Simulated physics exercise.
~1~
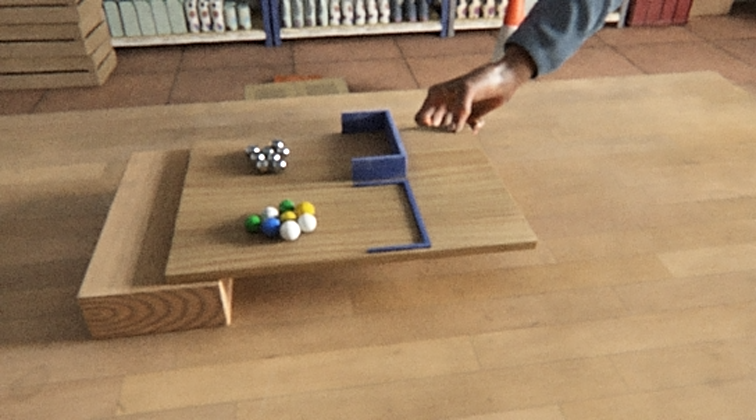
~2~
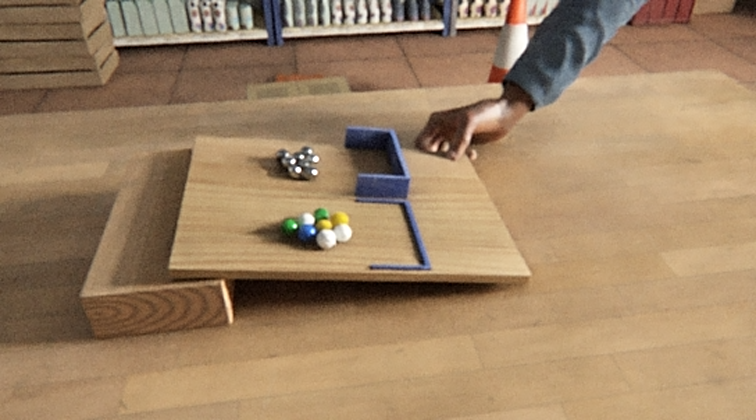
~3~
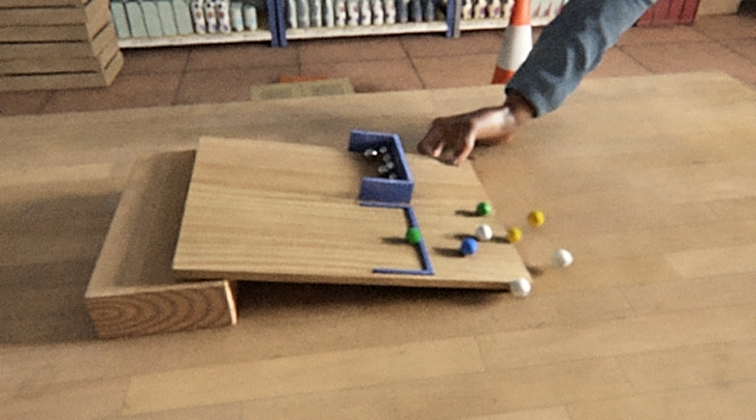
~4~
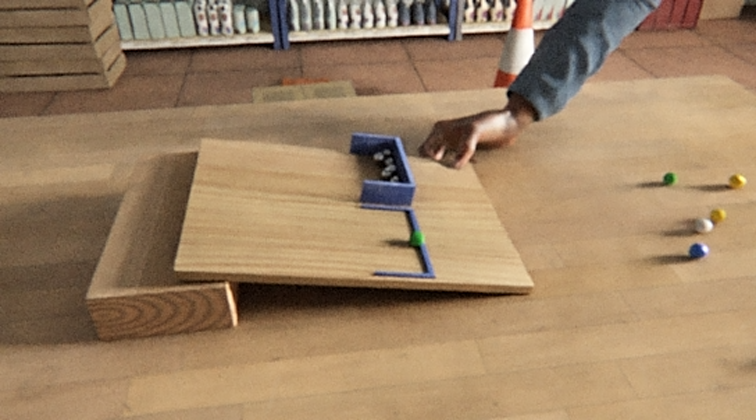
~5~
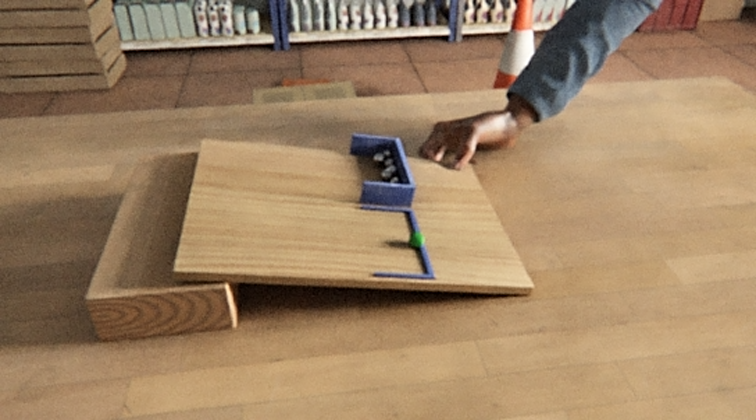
A hand lowering a wooden board's right end, coloured balls rolling off past a low blue strip, dark balls gathering behind another.
